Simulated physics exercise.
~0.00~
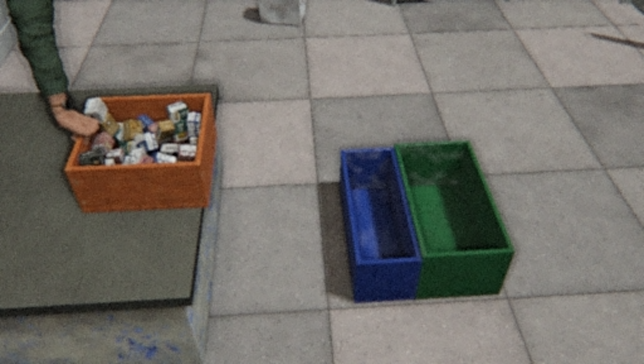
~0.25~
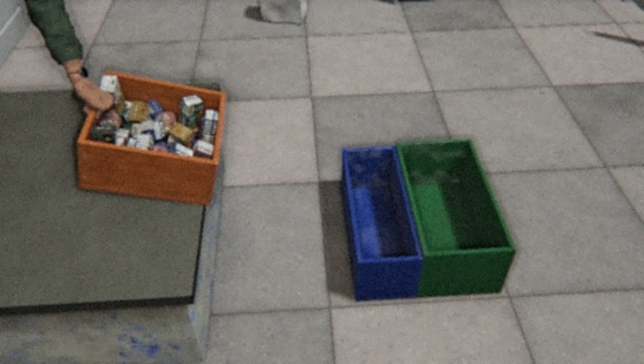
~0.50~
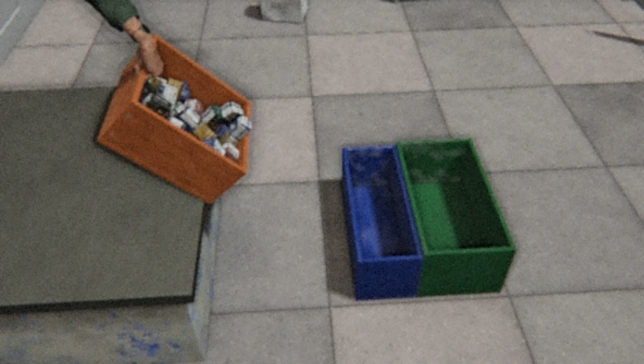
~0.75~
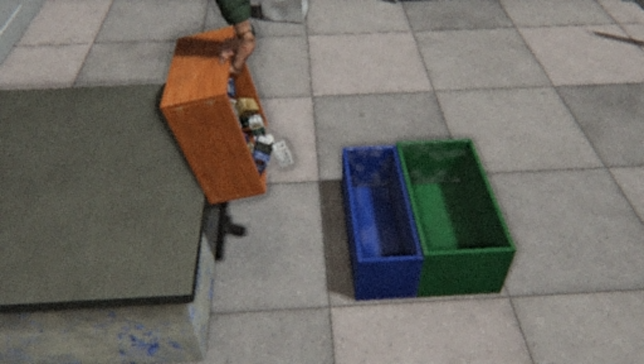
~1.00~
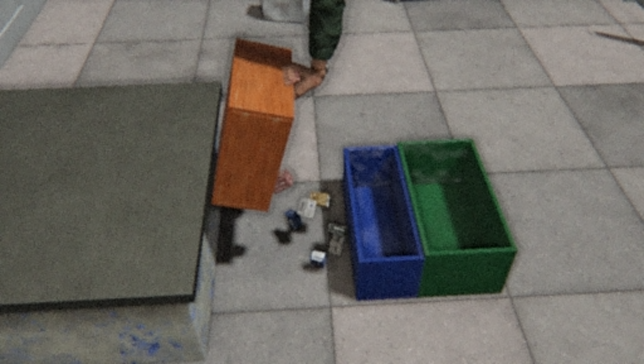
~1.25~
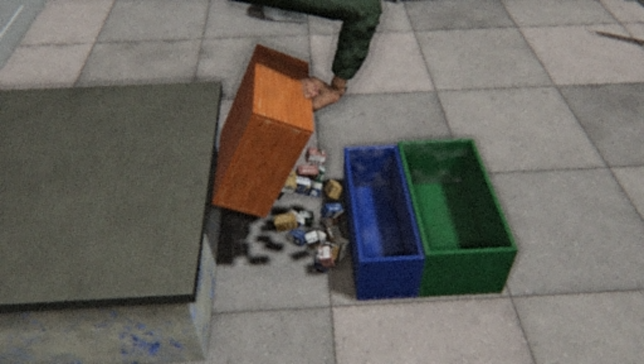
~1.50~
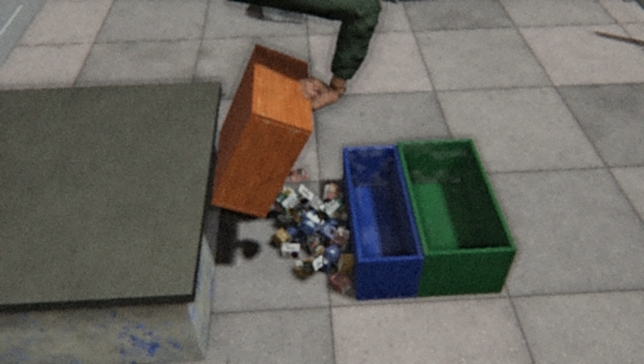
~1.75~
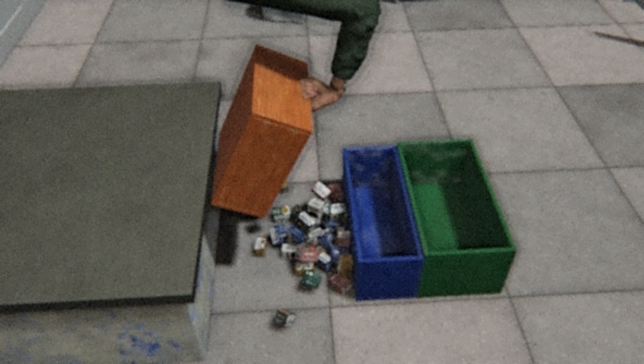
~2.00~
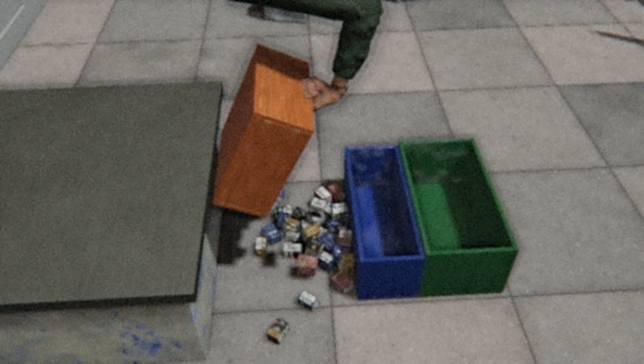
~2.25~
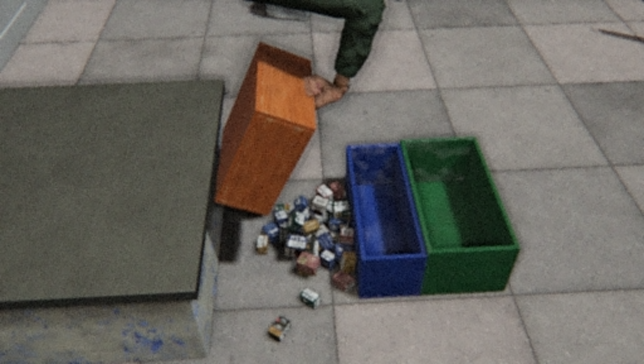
A hand tipped an orange crate of small cartons over the right edge of a bench until it hung steeply tilted, and the cartons tumbled out onto the tiled floor, ending in a heap beside the blue bin, with both bins left empty.
